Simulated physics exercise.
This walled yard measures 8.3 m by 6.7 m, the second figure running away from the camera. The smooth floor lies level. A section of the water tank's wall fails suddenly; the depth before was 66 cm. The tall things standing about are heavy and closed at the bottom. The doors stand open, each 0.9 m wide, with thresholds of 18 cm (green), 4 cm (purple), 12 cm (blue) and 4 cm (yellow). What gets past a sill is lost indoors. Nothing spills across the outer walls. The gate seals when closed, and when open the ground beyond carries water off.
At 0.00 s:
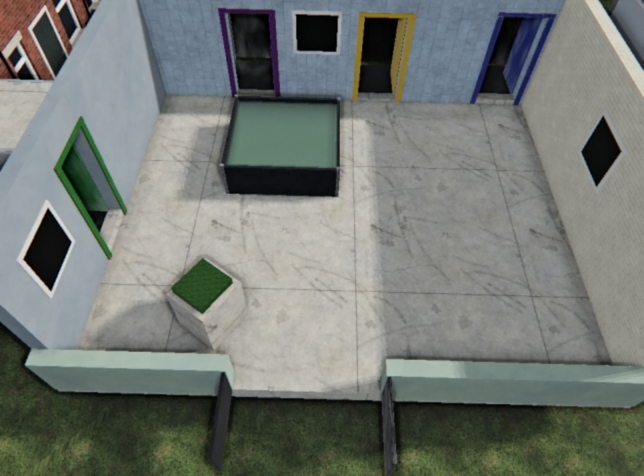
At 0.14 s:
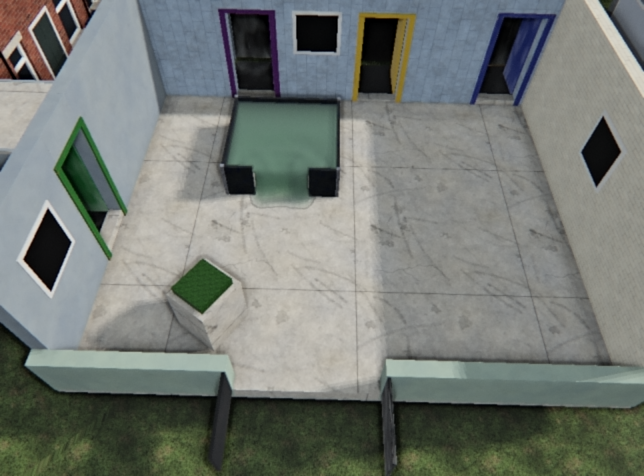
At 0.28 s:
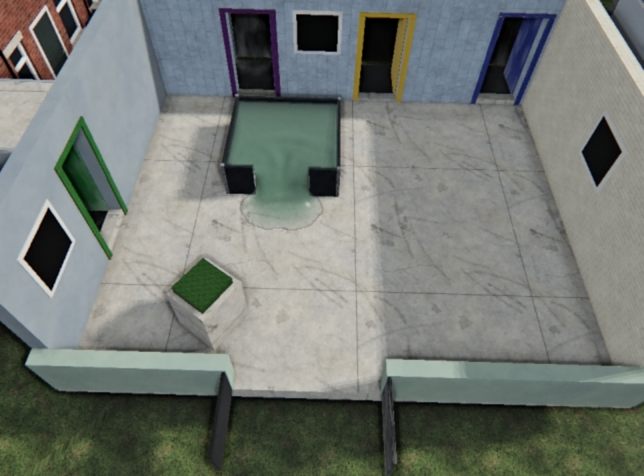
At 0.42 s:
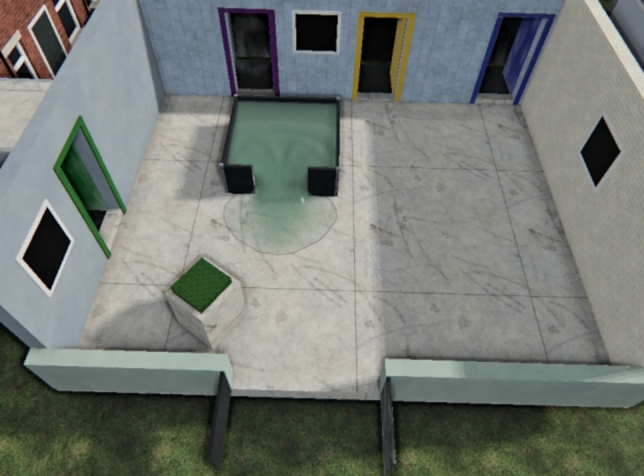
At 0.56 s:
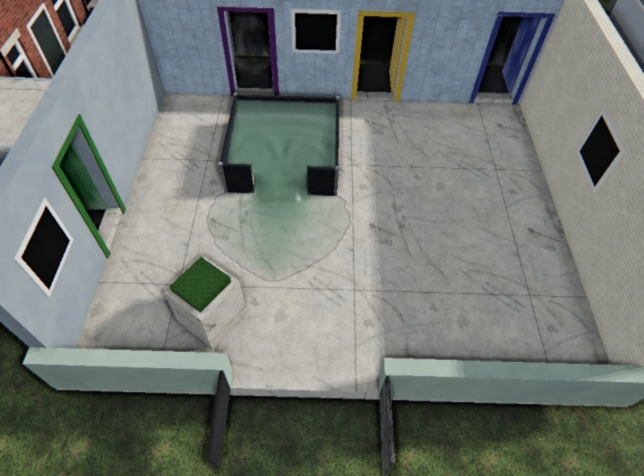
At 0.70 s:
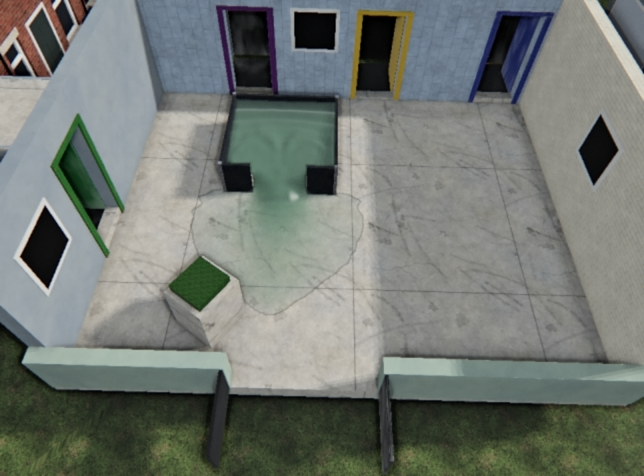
A walled yard with a pale, marked floor is seen from high above its open front, with blue walls at the back and left, a beige wall on the right, and grass in front. A dark-sided tank of green water stands near the purple and yellow doorways, behind a pale block topped with green. The tank's front opens in the middle, and water pours out, spreading forward in a widening, thin sheet beside the block.
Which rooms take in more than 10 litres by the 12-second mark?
Within that time: At the green door it stays under the limit; at the purple door it keeps below the limit; at the blue door it keeps below the limit; at the yellow door it keeps below the limit.
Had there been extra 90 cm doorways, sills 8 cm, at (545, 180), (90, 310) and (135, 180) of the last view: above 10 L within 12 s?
In that order: Under, above, below.
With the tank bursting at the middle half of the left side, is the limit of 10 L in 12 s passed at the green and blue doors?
Against that limit: Green under, blue below.
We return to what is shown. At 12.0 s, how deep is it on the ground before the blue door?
Roughly 3.0 cm deep.
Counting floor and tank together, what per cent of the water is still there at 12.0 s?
Roughly 58 in a hundred.
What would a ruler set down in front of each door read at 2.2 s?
In cm: Green 0, purple 0, blue 0, yellow 0.
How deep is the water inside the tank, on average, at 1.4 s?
About 46 cm.
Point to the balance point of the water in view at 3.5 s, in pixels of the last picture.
Near (279, 215).
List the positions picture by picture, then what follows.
Still water, 66 cm deep, in the water tank at (284, 134), in the first frame.
The front is at (310, 202), 0.6 m from the gap at (282, 186); 0.3 m2 of floor is under water; 66 cm left at the back of the water tank, in the second frame.
The front is at (306, 223), 0.9 m from the gap at (282, 187); 1.0 m2 of floor is under water; 66 cm left at the back of the water tank, in the third frame.
The front is at (283, 251), 1.4 m from the gap at (281, 186); 2.1 m2 of floor is under water; 66 cm left at the back of the water tank, in the fourth frame.
Water pours out at (281, 185) and has run 1.9 m, to (280, 276); typically 5 cm deep outside, 64 cm at the water tank's back, in the fifth frame.
The front is at (276, 309), 2.6 m from the gap at (280, 184); 5.1 m2 of floor is under water; 57 cm left at the back of the water tank, in the sixth frame.
After 1.4 s water covers 20 % of the floor and is deepest (40 cm) near (277, 194); green door not reached, purple door not reached, blue door not reached, yellow door not reached.
After 2.2 s water covers 30 % of the floor and is deepest (35 cm) near (69, 366); green door not reached, purple door not reached, blue door not reached, yellow door not reached.
After 3.5 s water covers 35 % of the floor and is deepest (24 cm) near (277, 194); green door 2 cm at the sill, 0 L in, purple door not reached, blue door not reached, yellow door not reached.
After 7.0 s water covers 55 % of the floor and is deepest (12 cm) near (277, 194); green door 4 cm at the sill, 0 L in, purple door not reached, blue door not reached, yellow door not reached.
After 12.0 s water covers 80 % of the floor and is deepest (6 cm) near (277, 194); green door 5 cm at the sill, 0 L in, purple door 3 cm at the sill, 0 L in, blue door 3 cm at the sill, 0 L in, yellow door not reached.
